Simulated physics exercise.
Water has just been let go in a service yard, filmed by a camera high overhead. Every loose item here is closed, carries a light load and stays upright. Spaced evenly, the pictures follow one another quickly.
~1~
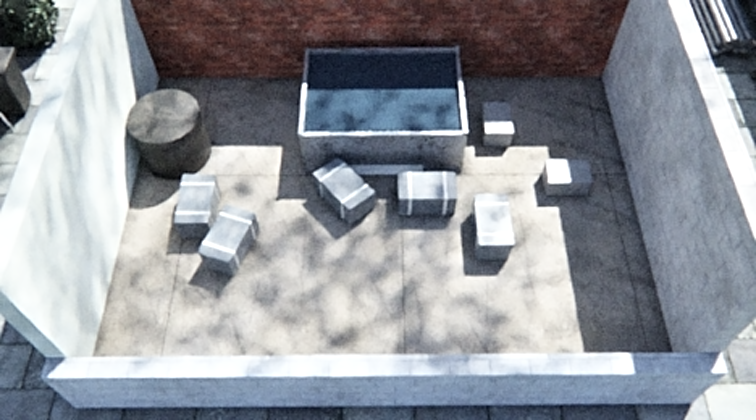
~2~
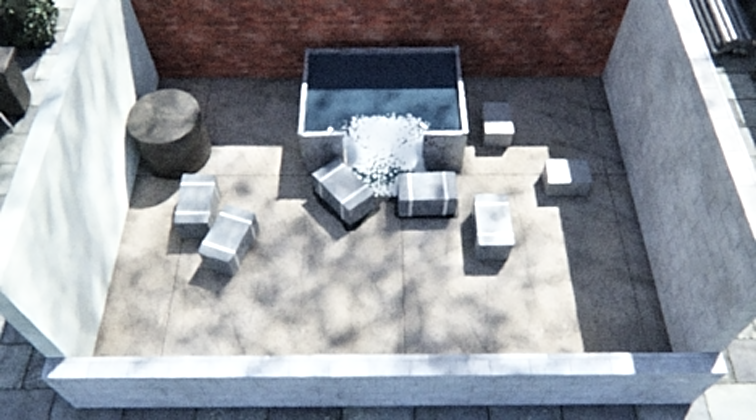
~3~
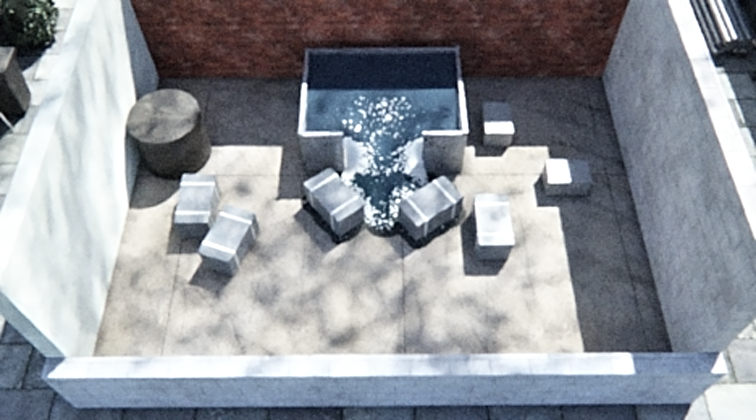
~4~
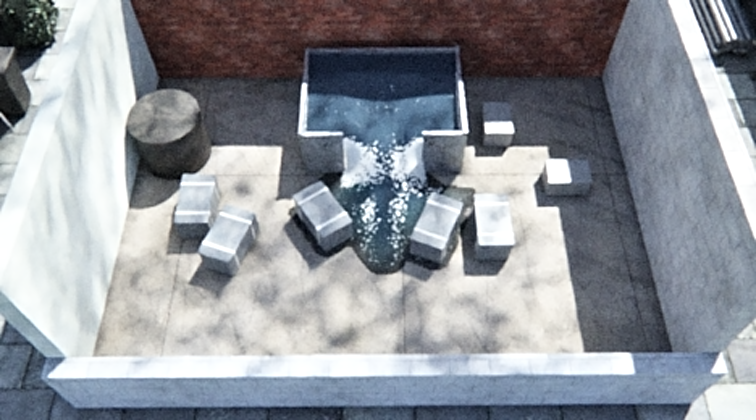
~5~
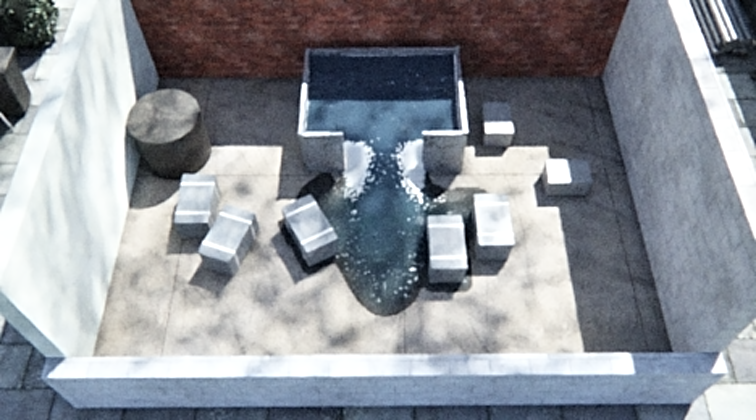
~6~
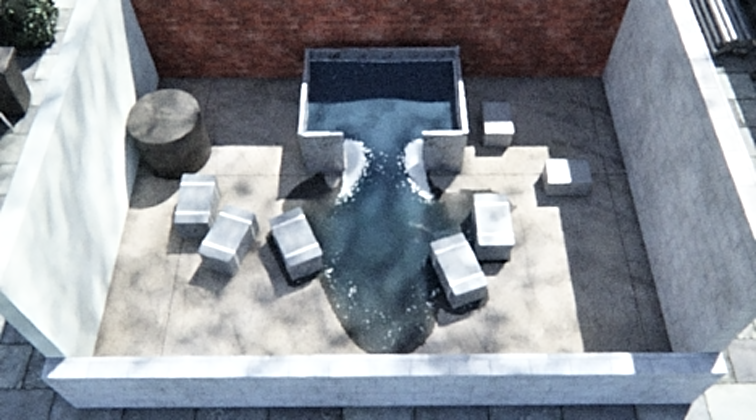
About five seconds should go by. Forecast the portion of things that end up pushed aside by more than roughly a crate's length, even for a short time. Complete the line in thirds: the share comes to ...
The share comes to at least two thirds.
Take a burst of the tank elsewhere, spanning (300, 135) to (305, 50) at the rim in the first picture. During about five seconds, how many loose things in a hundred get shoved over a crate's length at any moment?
I'd say near 30 %.
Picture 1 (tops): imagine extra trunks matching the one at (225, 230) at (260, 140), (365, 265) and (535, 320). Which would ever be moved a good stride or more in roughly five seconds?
Stays put, shoved clear, shoved clear.
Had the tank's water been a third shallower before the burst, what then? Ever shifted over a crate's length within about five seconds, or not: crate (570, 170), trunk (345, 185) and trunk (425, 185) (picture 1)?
In the order you named them: Stayed within the threshold, went past the threshold, went past the threshold.
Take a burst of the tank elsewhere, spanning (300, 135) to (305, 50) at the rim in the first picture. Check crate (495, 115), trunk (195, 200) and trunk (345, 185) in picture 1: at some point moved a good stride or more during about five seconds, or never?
Lab note - in sequence: Did not travel far; travelled far enough; did not travel far.
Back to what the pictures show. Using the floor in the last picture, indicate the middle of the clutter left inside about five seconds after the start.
Average floor point: Approx. (405, 185).
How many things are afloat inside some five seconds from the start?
It works out to 2.
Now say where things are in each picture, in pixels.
A trunk at (427, 185), on the bottom; a trunk at (343, 183), on the bottom; 0 of 7 have shifted, in the first frame.
A trunk at (427, 186) rests on the ground; a trunk at (343, 183) rests on the ground; 0 of 7 have shifted, in the second frame.
A trunk at (431, 200) rests on the ground, close to its start; a trunk at (334, 194) rests on the ground, close to its start; 2 of 7 have shifted, in the third frame.
A trunk at (437, 220) rests on the ground, a stride from its start; a trunk at (322, 208), on the bottom, a stride from its start; 2 of 7 have shifted, in the fourth frame.
A trunk at (447, 241) rests on the ground, a stride from its start; a trunk at (309, 223) rests on the ground, a stride from its start; 2 of 7 have shifted, in the fifth frame.
A trunk at (459, 263) rests on the ground, a stride from its start; a trunk at (294, 236), on the bottom, a stride from its start; 2 of 7 have shifted, in the sixth frame.
A moment on, 2 of 7 are well off their spots; 0 afloat.
Next, 3 of 7 are well off their spots; 1 afloat.
Later, 3 of 7 are well off their spots; 2 afloat.
In the end, 5 of 7 are well off their spots, and 5 have been at some point; 2 afloat.
